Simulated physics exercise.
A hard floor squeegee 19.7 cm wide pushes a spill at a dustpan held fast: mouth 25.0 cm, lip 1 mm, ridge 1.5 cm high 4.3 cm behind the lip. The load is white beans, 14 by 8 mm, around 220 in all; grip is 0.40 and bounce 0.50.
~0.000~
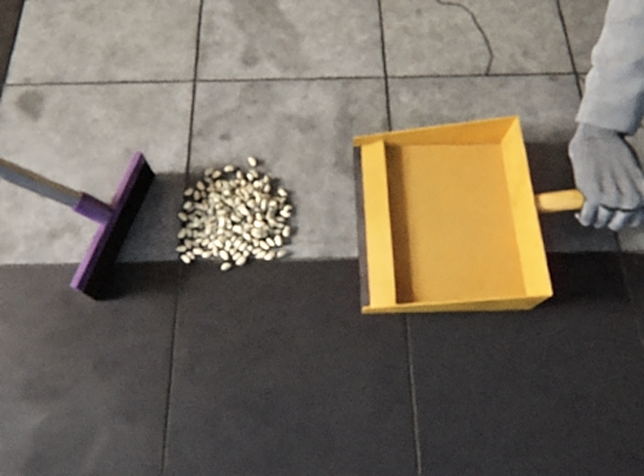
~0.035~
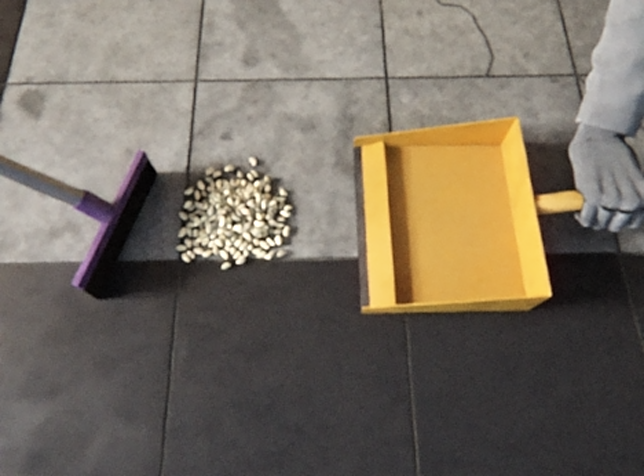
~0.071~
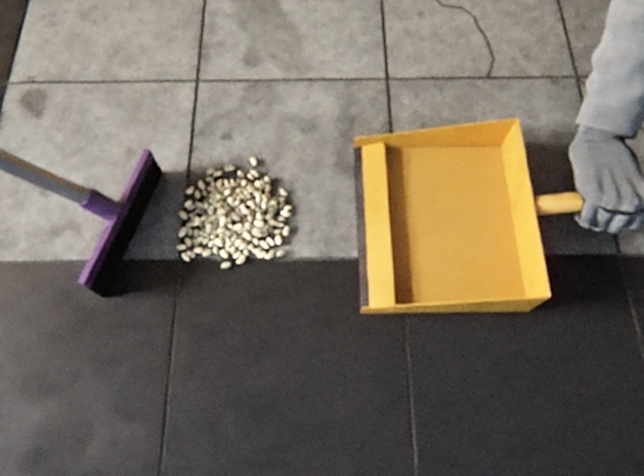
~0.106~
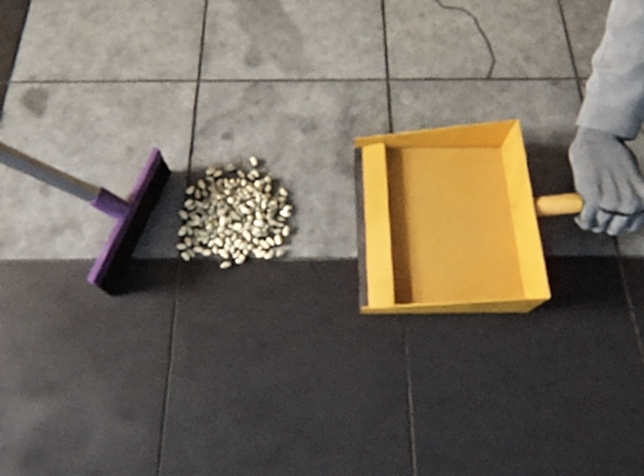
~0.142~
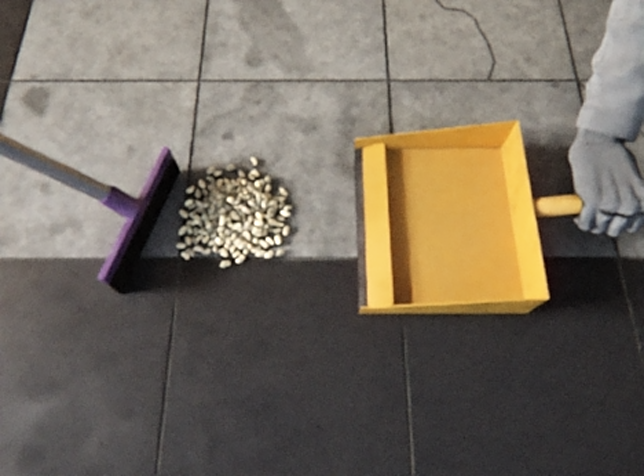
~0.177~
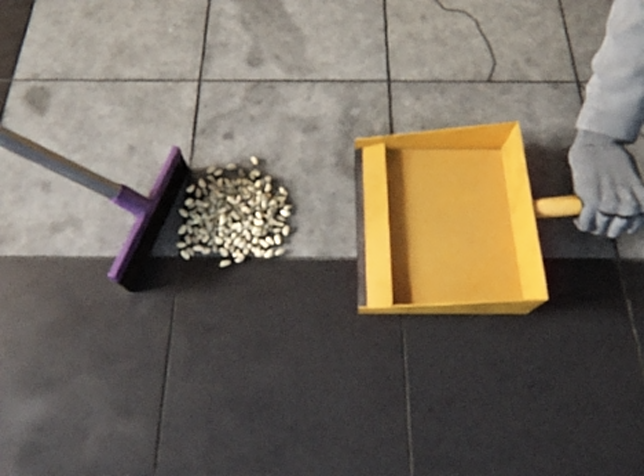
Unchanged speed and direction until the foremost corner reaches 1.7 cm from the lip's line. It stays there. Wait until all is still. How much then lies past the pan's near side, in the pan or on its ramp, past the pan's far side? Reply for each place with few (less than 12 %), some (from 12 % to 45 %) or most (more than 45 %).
Near side - few; pan - some; far side - few.
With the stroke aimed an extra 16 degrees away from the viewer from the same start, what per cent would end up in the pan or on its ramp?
Pan plus ramp: Some 0 %.
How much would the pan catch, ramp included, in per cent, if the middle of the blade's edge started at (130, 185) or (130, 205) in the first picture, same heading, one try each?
Estimates: 5 percent and 10 percent.
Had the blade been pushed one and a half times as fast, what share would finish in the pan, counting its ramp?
Some 25 %.
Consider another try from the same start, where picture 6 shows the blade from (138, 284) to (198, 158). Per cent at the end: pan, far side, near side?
Pan: 30, far side: 5, near side: 5.
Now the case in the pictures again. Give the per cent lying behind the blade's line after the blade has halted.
5 %.
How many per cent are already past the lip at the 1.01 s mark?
Over the lip so far: Approx. 25 %.
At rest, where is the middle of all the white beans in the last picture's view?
Est. centre at rest: (348, 223) px.
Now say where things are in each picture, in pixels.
The first picture shows blade from (79, 287) to (141, 158), moved 0.0 cm, 0 of the pieces shifted so far; middle of the pieces at (239, 215); pan at (450, 222).
The second picture shows blade from (81, 285) to (143, 157), moved 0.2 cm, 0 of the pieces shifted so far; middle of the pieces at (239, 215).
The third picture shows blade from (86, 283) to (149, 156), moved 0.9 cm, 0 of the pieces shifted so far; middle of the pieces at (240, 214).
The fourth picture shows blade from (95, 281) to (158, 155), moved 2.0 cm, 0 of the pieces shifted so far; middle of the pieces at (240, 214).
The fifth picture shows blade from (106, 279) to (168, 153), moved 3.3 cm, 0 of the pieces shifted so far; middle of the pieces at (240, 213).
The sixth picture shows blade from (116, 277) to (177, 152), moved 4.6 cm, 0 of the pieces shifted so far; middle of the pieces at (240, 213); pan at (449, 226). Its pace works out near 0.36 m/s, heading 3 degrees away from the viewer's side.
After 0.48 s, middle of the blade 17 cm from the lip; 0 % over the lip, far side 0 %, near side 0 %.
Then, at 0.69 s, middle of the blade 9 cm from the lip; 0 % over the lip, far side 0 %, near side 0 %.
After 1.01 s, middle of the blade 5 cm from the lip; 25 % over the lip, far side 5 %, near side 0 %.
By 1.7 s all is still; near side 0 %, pan 25 %, far side 5 %, in front of the lip or behind the blade 70 %.
